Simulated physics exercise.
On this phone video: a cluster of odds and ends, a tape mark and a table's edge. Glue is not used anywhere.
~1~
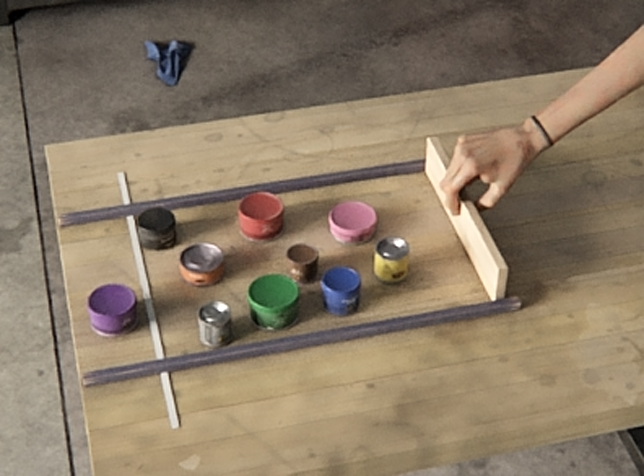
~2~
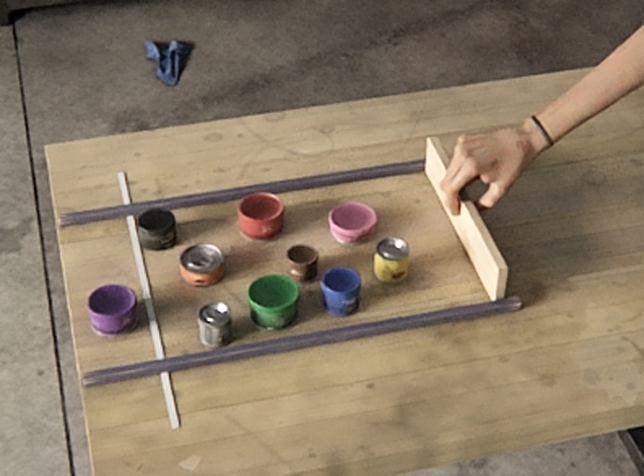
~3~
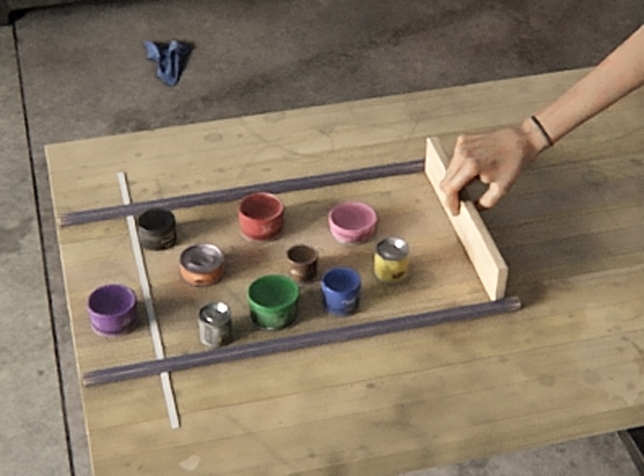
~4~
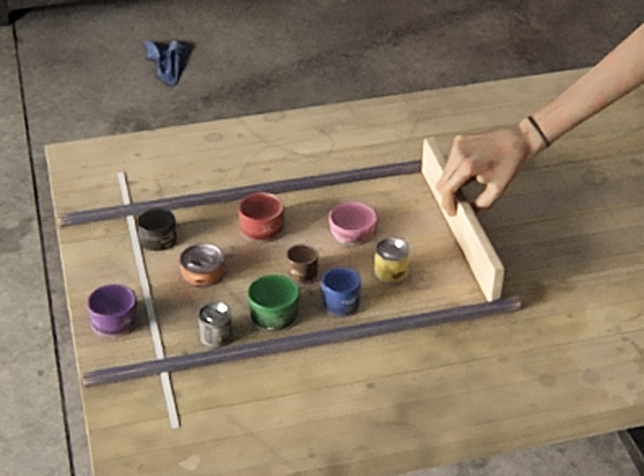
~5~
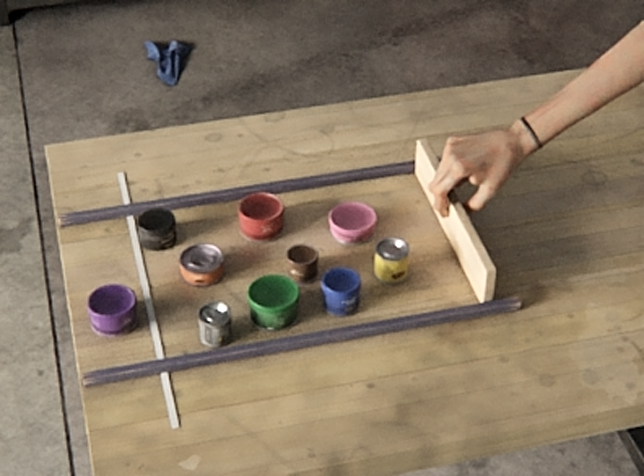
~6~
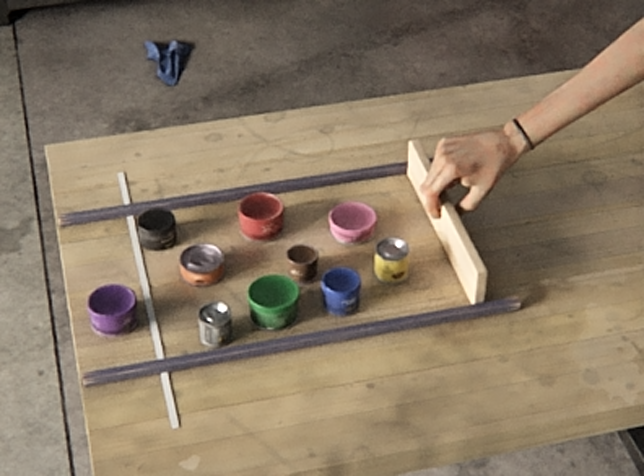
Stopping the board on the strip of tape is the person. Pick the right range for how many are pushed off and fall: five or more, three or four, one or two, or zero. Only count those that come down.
The right range is one or two.
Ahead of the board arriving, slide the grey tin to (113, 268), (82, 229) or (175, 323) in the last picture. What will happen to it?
Try one it is not knocked off; try two it is not knocked off; try three it goes off the edge.
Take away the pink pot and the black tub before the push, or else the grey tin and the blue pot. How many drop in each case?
Counts - first: 1; second: 0.
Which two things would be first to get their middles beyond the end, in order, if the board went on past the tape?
Order: Purple tin first, black tub second.
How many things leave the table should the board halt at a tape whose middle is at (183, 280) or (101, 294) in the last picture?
First try 0, second try 5.
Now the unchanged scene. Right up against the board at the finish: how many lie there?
Count: 5.
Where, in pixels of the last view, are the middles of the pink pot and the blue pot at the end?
Roughly at (116, 261) and at (136, 331), in that order.
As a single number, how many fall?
My count gives 1.
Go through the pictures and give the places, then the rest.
The first picture shows purple tin (113, 310); black tub (157, 229); grey tin (215, 325); board (464, 216); tape (145, 286).
The second picture shows black tub (157, 230); pink pot (353, 223).
The third picture shows grey tin (215, 325); orange pot (202, 265).
The fourth picture shows purple tin (113, 311); red pot (261, 218).
The fifth picture shows black tub (157, 230); board (453, 218).
The sixth picture shows purple tin (113, 311); black tub (157, 230); grey tin (215, 325); board (445, 219); tape (145, 286).
Soon after, none off yet; purple tin at rest near (113, 311); black tub at rest near (157, 230); grey tin at rest near (215, 325).
By the end, the number that fall off is one or two; fallen, purple tin.
